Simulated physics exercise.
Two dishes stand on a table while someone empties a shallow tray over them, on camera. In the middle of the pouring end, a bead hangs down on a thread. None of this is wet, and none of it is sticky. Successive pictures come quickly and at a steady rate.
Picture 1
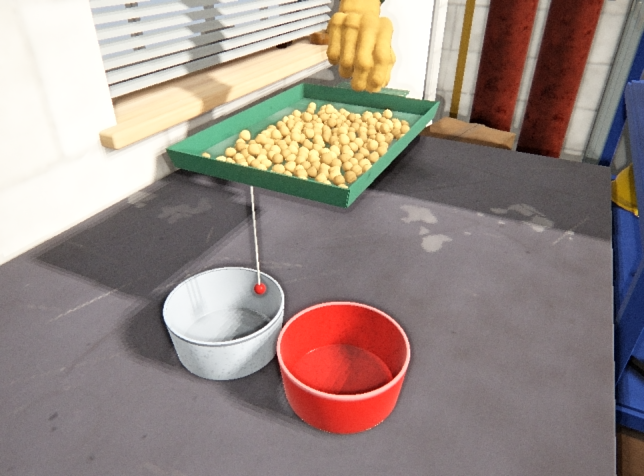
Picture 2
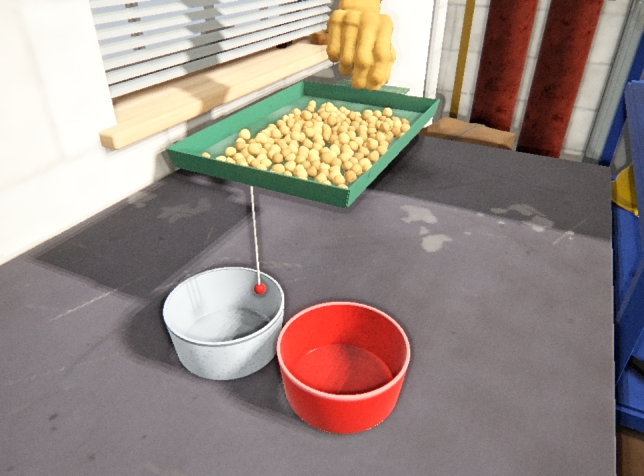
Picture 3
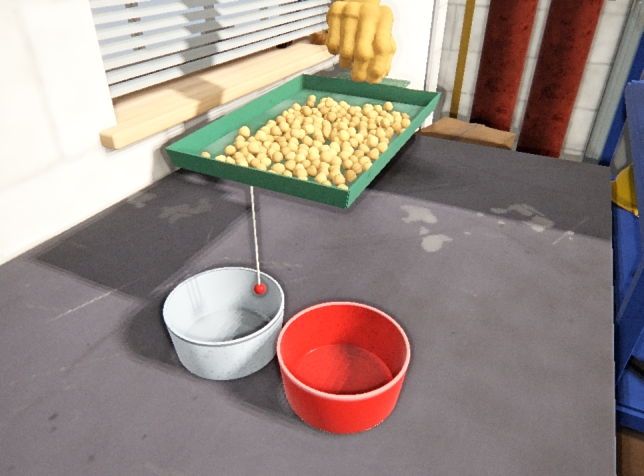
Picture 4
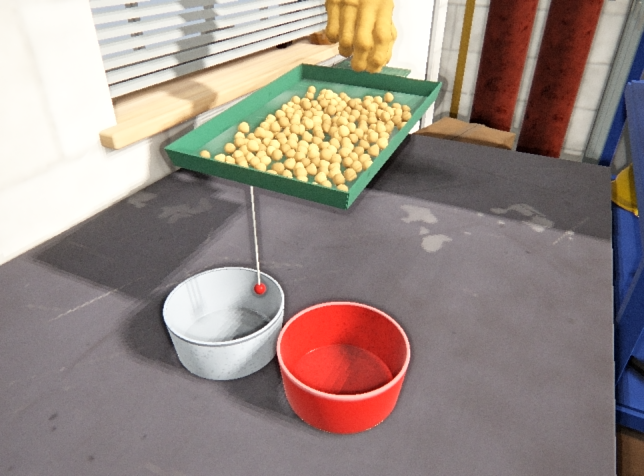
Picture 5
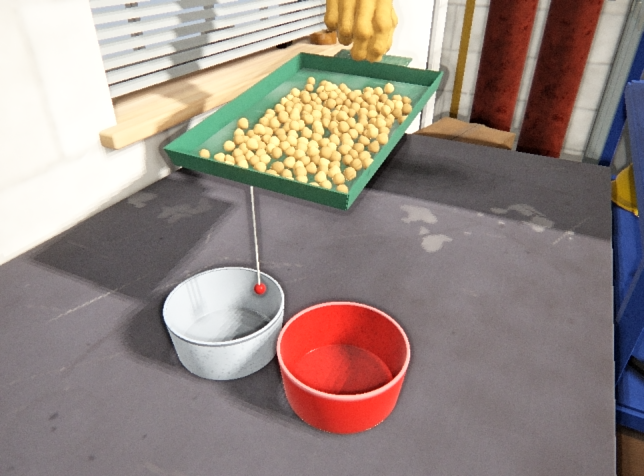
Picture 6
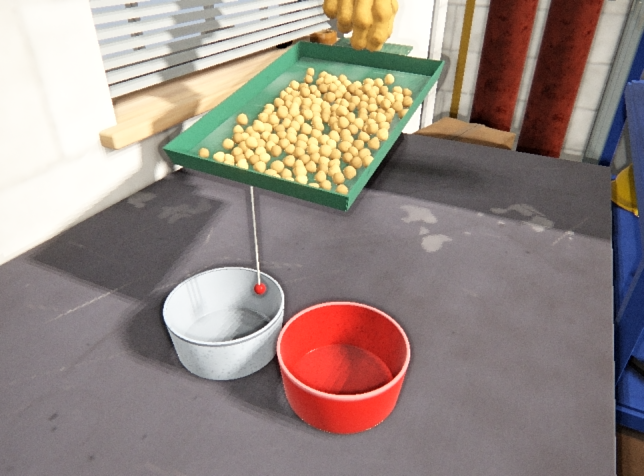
Green tray of dried chickpeas tilting gradually above a white dish and a red dish, a yellow-gloved hand at its far side.
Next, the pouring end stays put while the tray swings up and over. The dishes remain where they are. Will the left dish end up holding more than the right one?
No, the right dish holds more.
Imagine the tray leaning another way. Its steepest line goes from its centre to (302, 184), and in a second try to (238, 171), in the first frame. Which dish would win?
Results - the dish on the right side first, the dish on the left side second.
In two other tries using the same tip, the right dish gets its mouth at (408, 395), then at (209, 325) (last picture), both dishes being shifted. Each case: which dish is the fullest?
In order of the tries: The dish on the left side, then the dish on the right side.
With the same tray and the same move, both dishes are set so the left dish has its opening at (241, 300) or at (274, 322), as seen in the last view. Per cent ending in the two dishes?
Some 50 percent, followed by some 50 percent.
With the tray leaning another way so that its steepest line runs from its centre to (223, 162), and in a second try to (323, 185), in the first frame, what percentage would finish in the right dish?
Around 0 per cent first, around 80 per cent next.
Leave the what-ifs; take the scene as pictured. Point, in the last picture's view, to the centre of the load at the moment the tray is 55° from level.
The load is centred near (290, 117).
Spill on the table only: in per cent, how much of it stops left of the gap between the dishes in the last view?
90 per cent, roughly.
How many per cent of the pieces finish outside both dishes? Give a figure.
Close to 40 %, give or take.
Soon, tray tipped steeply; nearly all on the tray; a stray few outside both; a stray few in the air.
A while on, tray tipped right over; nearly all on the tray; a stray few in the right dish; a stray few outside both.
Towards the end, tray tipped past a quarter turn; about half in the right dish; about a quarter in the left dish; about a third outside both.
Finally, tray tipped past a quarter turn; about half in the right dish; about a quarter in the left dish; about a third outside both.
